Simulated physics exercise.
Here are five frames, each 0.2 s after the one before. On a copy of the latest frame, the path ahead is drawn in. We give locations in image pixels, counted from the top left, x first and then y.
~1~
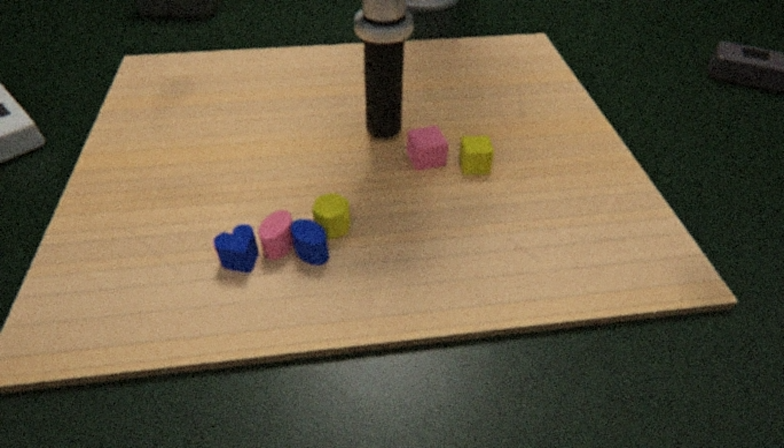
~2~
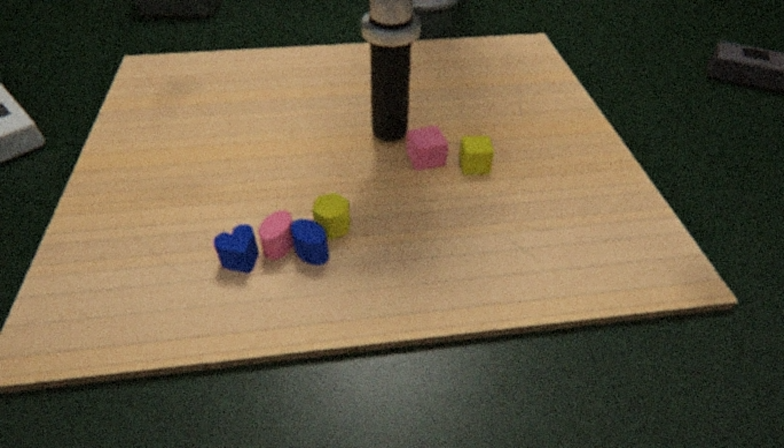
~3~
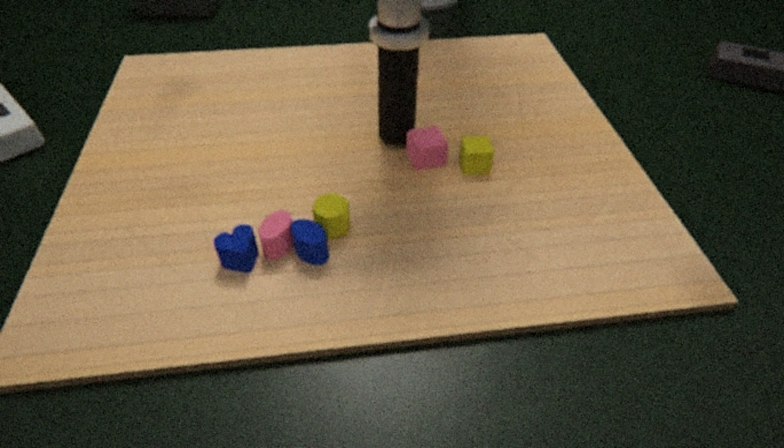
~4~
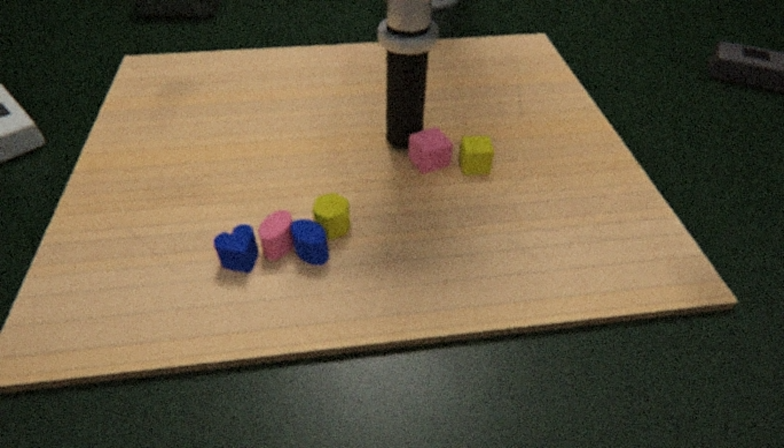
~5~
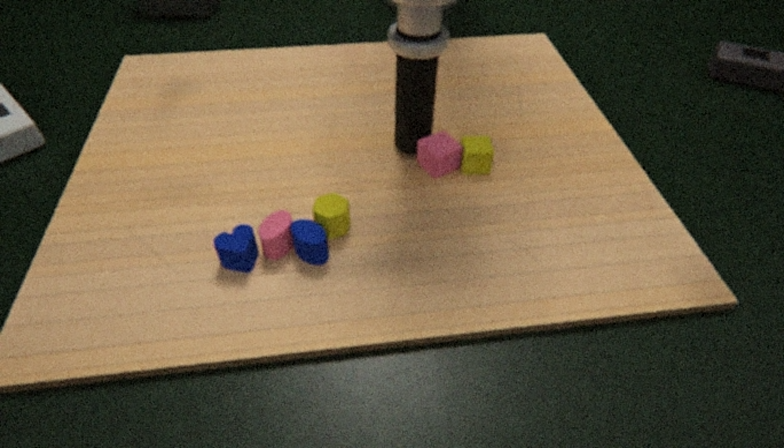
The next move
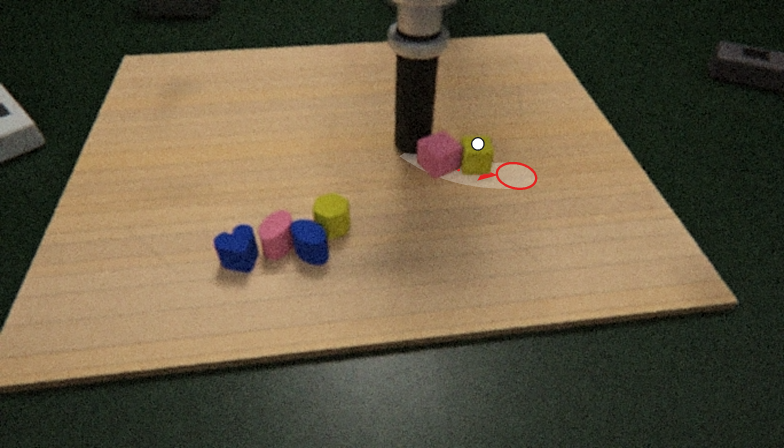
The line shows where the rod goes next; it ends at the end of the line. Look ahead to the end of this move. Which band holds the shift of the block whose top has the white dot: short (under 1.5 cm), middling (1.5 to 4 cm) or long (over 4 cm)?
If I had to pick, the block whose top has the white dot travels beyond 4 cm here.
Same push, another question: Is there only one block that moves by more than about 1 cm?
Going by the path, no.
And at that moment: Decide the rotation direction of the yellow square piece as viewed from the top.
The answer is counter-clockwise.
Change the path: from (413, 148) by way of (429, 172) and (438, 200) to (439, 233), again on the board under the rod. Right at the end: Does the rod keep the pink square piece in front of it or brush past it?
No longer ahead of the rod.
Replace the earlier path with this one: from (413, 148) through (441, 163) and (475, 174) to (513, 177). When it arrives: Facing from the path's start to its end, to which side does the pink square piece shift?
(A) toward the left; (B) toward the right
I'll go with B - toward the right.
Drawn move, from (413, 148) through (442, 164) and (478, 174) to (516, 176); the dot is on the yellow square piece.
The first path, step by step. One third of the way, rod at (443, 159); pink square piece at (469, 163); yellow square piece at (485, 145), turned 30° anticlockwise.
Two thirds of the way, rod at (480, 168); pink square piece at (494, 177), turned 35° clockwise; yellow square piece at (521, 149), turned 40° anticlockwise.
At the end, rod at (518, 170); pink square piece at (495, 178), turned 35° clockwise; yellow square piece at (559, 151), turned 35° anticlockwise.
